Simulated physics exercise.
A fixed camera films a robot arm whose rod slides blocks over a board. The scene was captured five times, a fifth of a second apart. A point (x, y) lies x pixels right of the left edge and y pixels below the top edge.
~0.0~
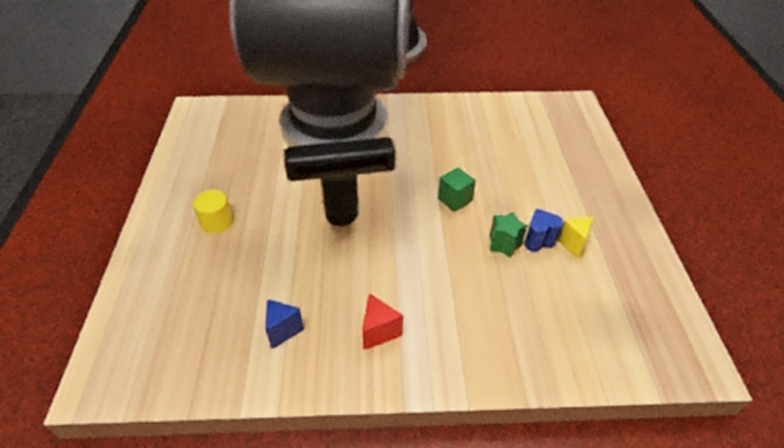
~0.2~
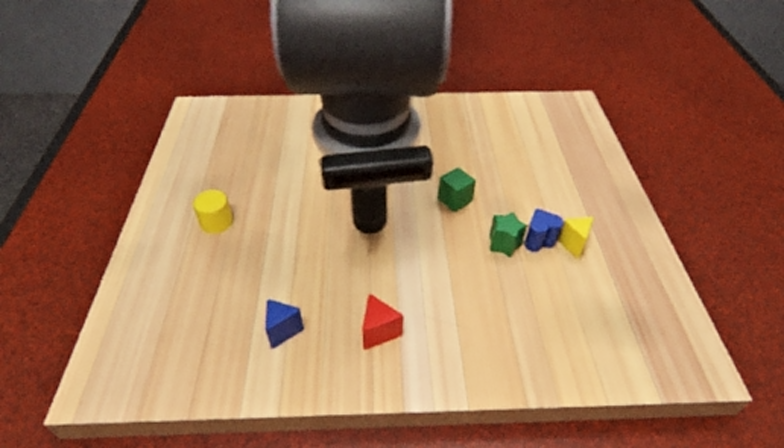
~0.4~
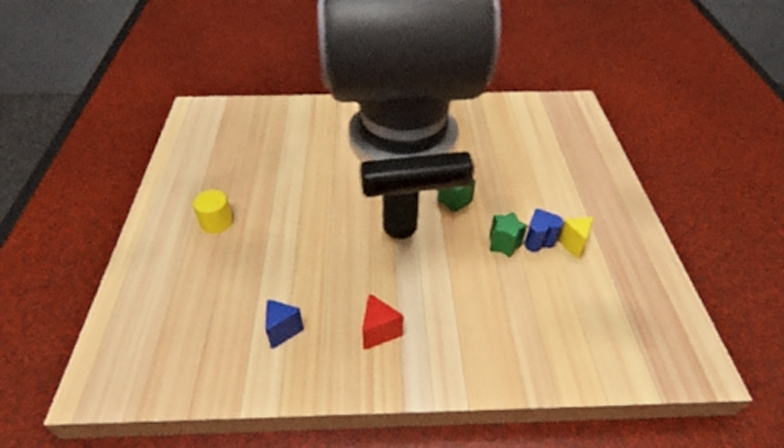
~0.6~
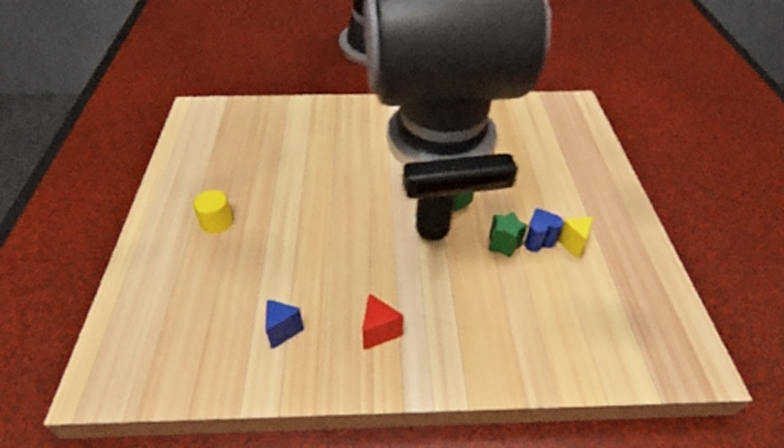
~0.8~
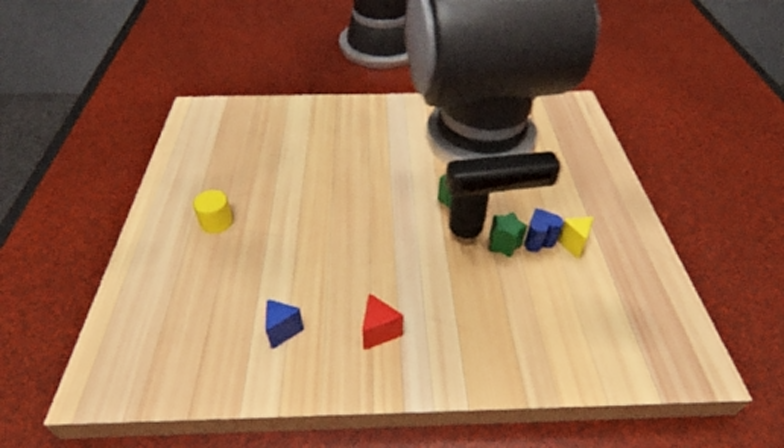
A dark robot arm with a short rod slid steadily right above a wooden board, passing in front of the green cube and nearing the green star, while the colored blocks all stayed still.
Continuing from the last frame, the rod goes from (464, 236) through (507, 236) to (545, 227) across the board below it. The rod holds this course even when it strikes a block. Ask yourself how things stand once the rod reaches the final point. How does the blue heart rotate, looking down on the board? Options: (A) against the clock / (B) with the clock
I'll go with A - against the clock.
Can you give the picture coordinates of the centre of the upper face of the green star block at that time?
When the path ends, it will be at (545, 233).
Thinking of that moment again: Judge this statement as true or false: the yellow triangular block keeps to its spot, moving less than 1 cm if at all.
Verdict: False.
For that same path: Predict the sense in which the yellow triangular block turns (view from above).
The answer is clockwise.
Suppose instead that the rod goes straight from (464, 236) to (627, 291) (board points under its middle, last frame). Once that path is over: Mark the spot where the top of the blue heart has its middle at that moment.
Put as a pixel place, it's (572, 218).
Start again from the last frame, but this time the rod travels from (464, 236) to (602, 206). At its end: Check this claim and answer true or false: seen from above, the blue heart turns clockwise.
Answer: False.
On the path given first. Halfway along, rod at (510, 227); green star block at (538, 232), turned 40° clockwise; blue heart at (564, 222), turned 50° anticlockwise; yellow triangular block at (588, 223), turned 40° clockwise.
At the end, rod at (548, 218); green four-sided block not moved; green star block at (545, 233), turned 75° clockwise; blue heart at (584, 222), turned 40° anticlockwise; yellow triangular block at (607, 227), turned 60° clockwise.
